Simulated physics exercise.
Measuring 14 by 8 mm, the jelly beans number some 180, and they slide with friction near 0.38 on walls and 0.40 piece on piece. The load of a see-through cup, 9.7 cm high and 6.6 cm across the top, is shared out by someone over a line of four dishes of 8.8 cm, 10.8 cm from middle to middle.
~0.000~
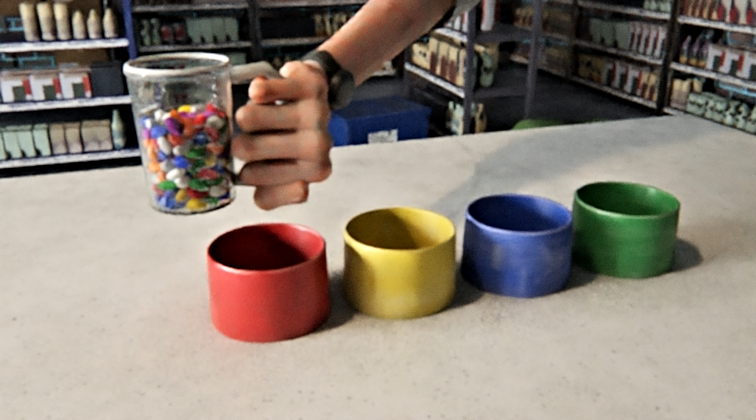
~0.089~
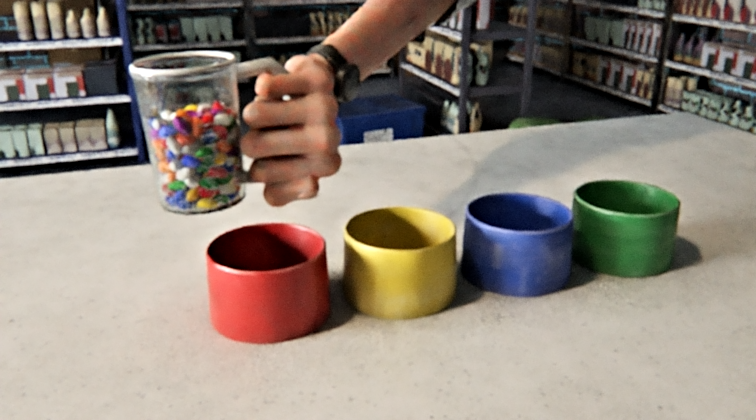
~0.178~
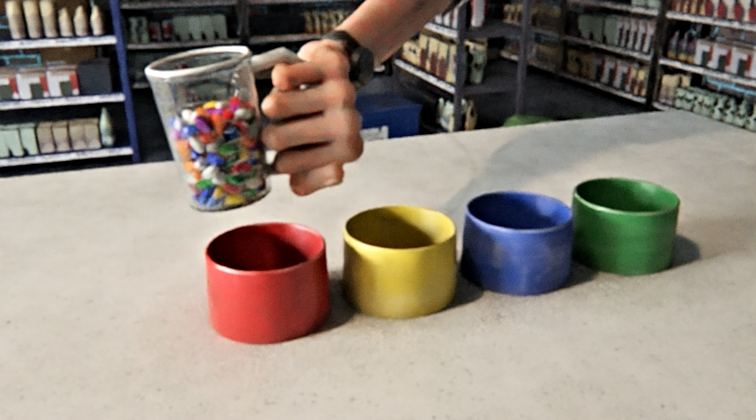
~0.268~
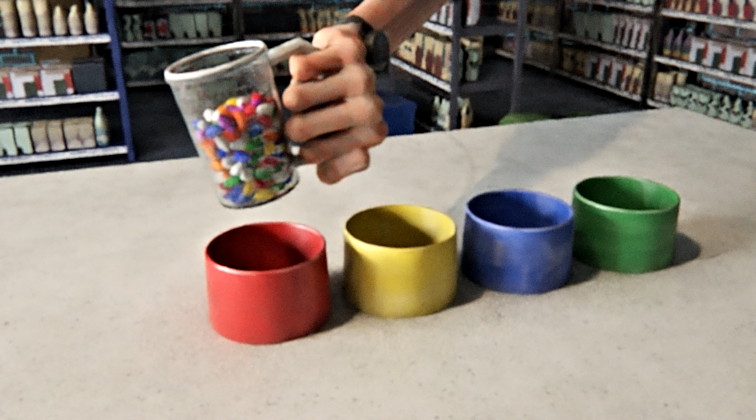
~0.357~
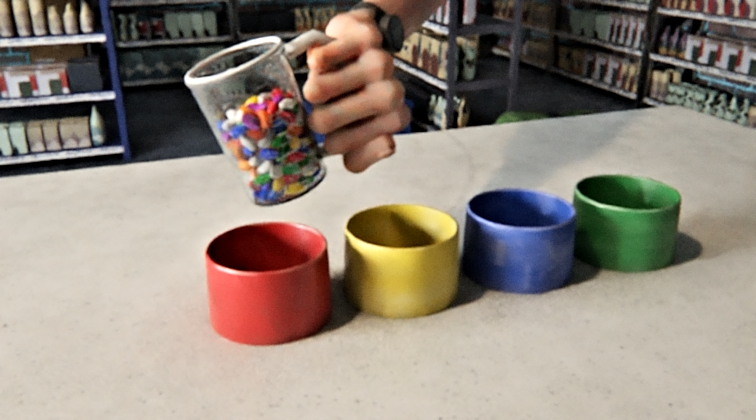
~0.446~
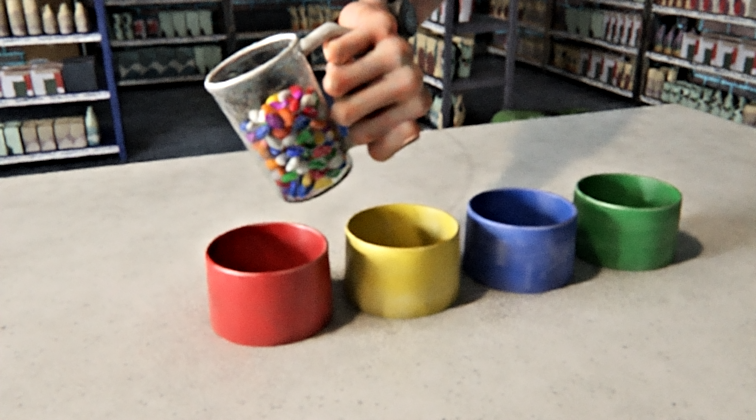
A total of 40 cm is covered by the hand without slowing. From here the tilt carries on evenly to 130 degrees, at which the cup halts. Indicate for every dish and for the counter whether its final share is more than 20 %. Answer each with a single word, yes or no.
Red no, blue yes, green no, yellow no, counter yes.
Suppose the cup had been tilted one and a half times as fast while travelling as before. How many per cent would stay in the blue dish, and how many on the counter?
Then blue would get 10 and the counter 40.
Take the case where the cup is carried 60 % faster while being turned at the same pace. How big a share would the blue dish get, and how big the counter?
Then: Blue 0, counter 10.
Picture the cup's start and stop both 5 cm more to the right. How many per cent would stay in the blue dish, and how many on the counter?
Blue 10, counter 20.
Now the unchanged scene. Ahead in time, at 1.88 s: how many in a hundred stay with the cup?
Load share: Near 75 percent.
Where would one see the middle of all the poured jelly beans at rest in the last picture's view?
I'd put it at about (531, 253).
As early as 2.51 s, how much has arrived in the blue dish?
Some 60 per cent.
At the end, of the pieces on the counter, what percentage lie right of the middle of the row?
Estimated share comes to about 90 per cent.
After 1.31 s, tilt 80 degrees; cup holds 100 %.
Then, at 1.88 s, tilt 116 degrees; cup holds 75 %, blue 20 %.
After 2.51 s, tilt 130 degrees; cup holds 0 %, blue 60 %, green 10 %.
At rest (3.4 s), red 0 %, blue 60 %, green 10 %, yellow 0 %, counter 30 %.
